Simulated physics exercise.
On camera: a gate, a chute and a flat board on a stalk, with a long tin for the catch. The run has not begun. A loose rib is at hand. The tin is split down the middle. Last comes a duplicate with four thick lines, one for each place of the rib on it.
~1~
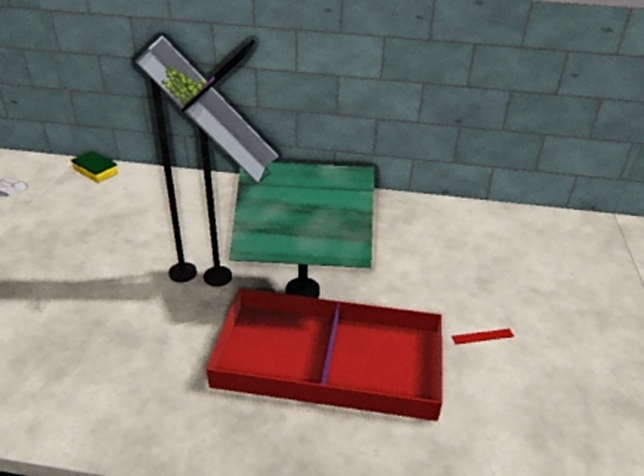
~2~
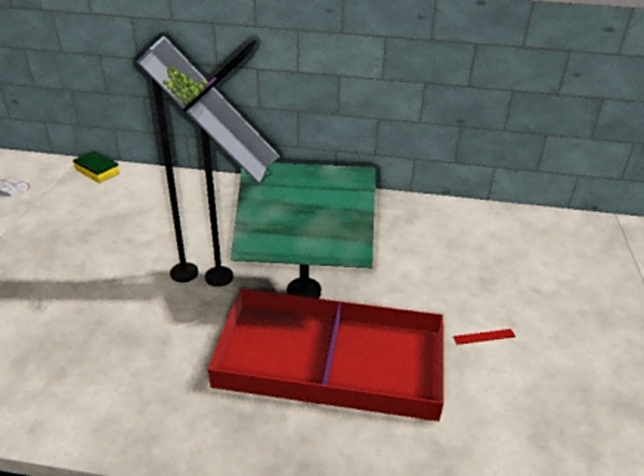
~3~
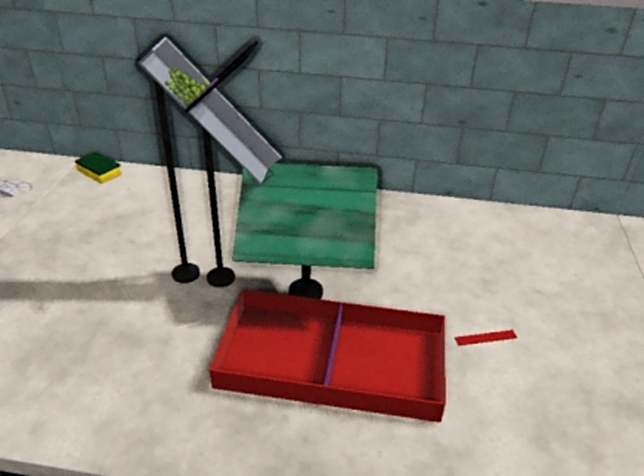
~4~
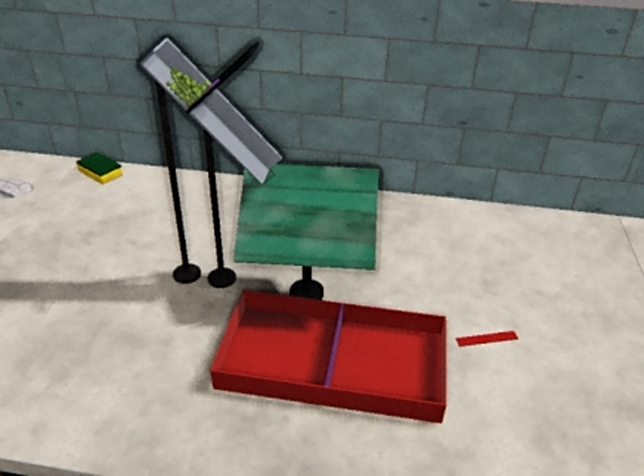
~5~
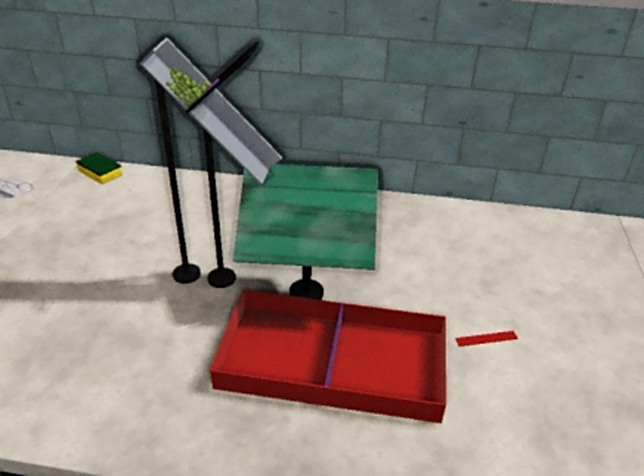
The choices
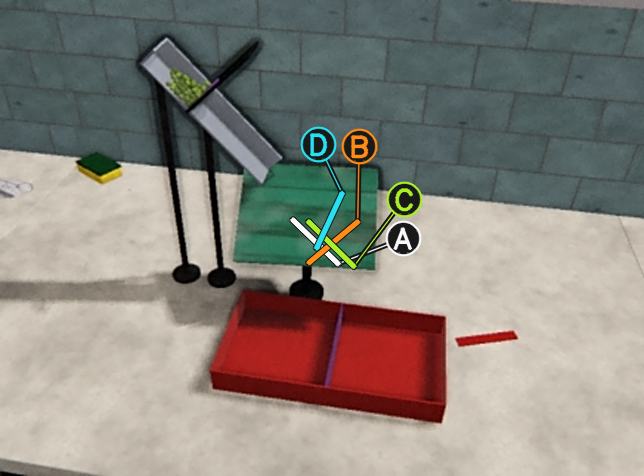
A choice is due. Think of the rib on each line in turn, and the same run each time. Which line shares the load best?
C is best.
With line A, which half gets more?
The right half.
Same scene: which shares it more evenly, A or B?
That is line A.
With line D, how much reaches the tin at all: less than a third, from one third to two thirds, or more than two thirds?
Line D gives more than two thirds.
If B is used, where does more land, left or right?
The left half.
On the marked copy, line A from (292, 219) to (338, 263); line B from (357, 221) to (308, 262); line C from (308, 221) to (353, 266); line D from (342, 193) to (316, 248).
Choosing A, of what is caught, close to a quarter in the left half, the bulk in the right.
Choosing B, of what is caught, all but a few in the left half, only a few in the right.
Choosing C, of what is caught, close to half in the left half, close to half in the right.
Choosing D, of what is caught, all but a few in the left half, only a few in the right.
